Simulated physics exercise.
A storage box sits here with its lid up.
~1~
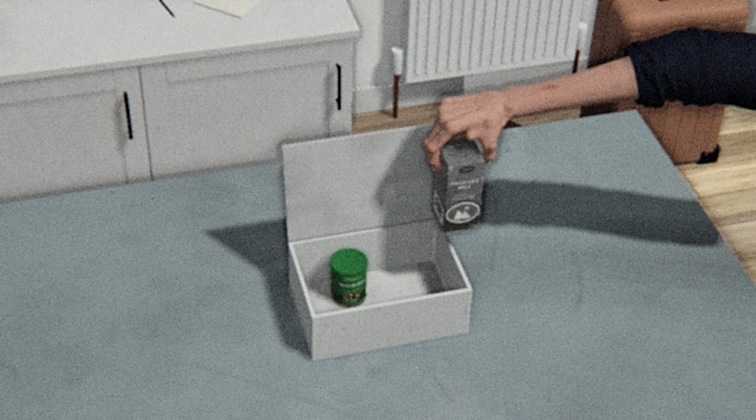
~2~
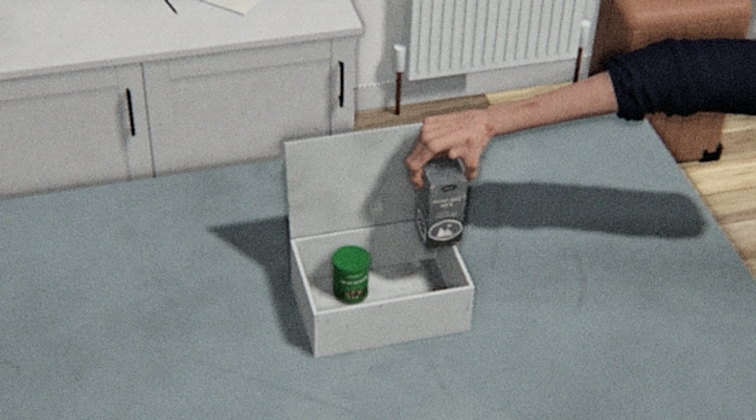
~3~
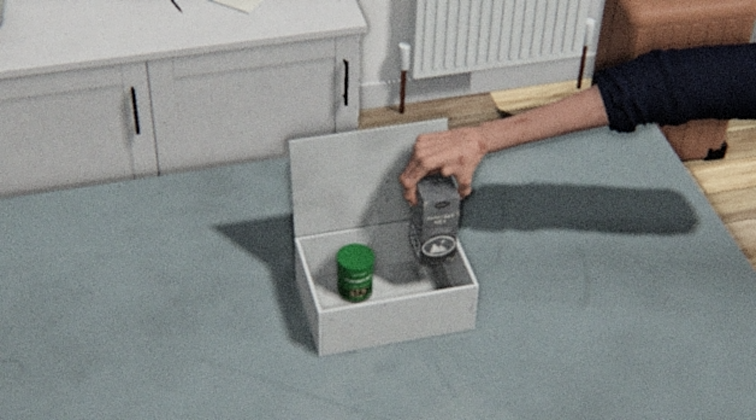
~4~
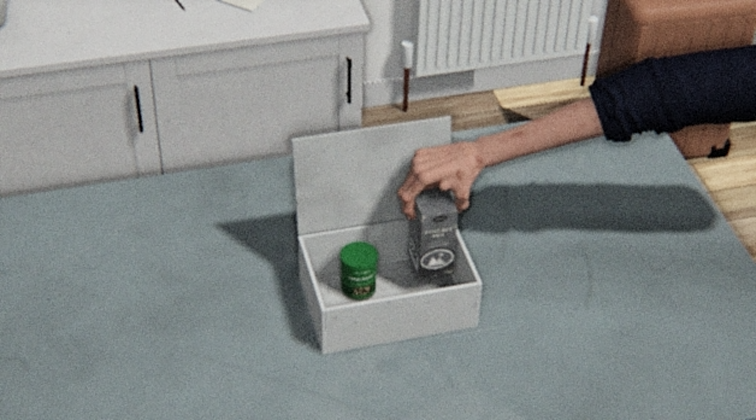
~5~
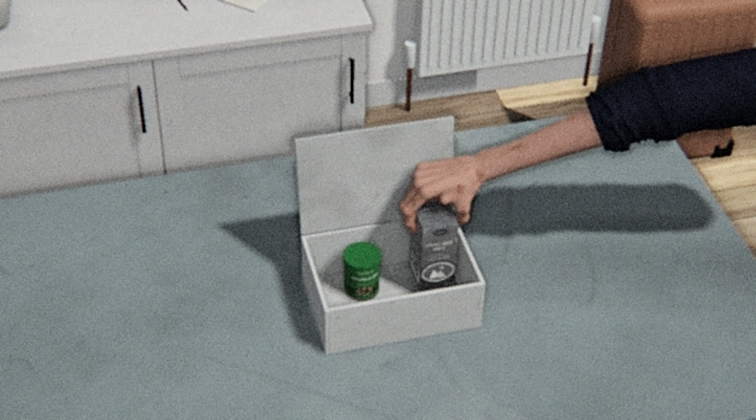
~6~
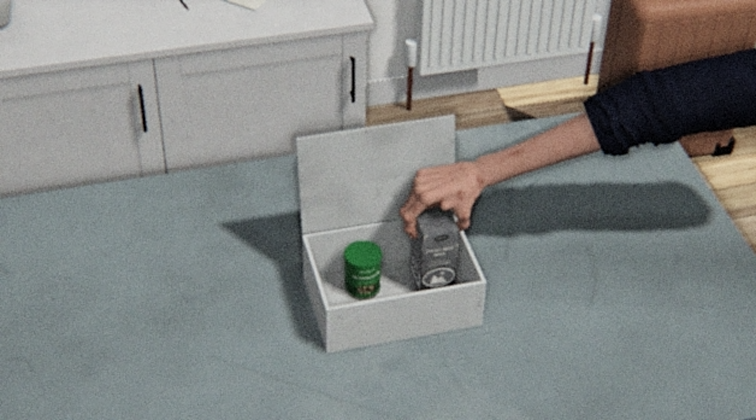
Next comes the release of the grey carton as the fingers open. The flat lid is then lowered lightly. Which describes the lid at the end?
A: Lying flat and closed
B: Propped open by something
B, propped open by something.
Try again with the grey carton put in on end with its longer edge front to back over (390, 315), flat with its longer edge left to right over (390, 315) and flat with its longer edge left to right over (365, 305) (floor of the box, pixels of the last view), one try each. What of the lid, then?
First try: A gap remains; second try: No gap; third try: No gap.
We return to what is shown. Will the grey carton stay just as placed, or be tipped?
As it turns out, the grey carton keeps its original angle.
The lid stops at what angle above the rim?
I'd say roughly 60 degrees above the rim.
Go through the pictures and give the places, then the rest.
On its way; grey carton (458, 184); green tin (349, 278), in the first picture.
On its way; grey carton (440, 202); green tin (351, 275), in the second picture.
On its way; grey carton (434, 218); green tin (355, 274), in the third picture.
On its way; grey carton (432, 232); green tin (359, 272), in the fourth picture.
On its way; grey carton (433, 244); green tin (362, 272), in the fifth picture.
Put in, still held; grey carton (434, 250); green tin (363, 271), in the sixth picture.
Then, 1.00 s after the last picture, lid starting down.
Then, 1.20 s after the last picture, grey carton resting near (434, 251).
Then, 1.40 s after the last picture, lid 72° above the rim.
Then, 1.50 s after the last picture, lid 65° above the rim.
At rest, lid 60° above the rim; both in place. Seen from the same camera at the end, grey carton near (434, 250).
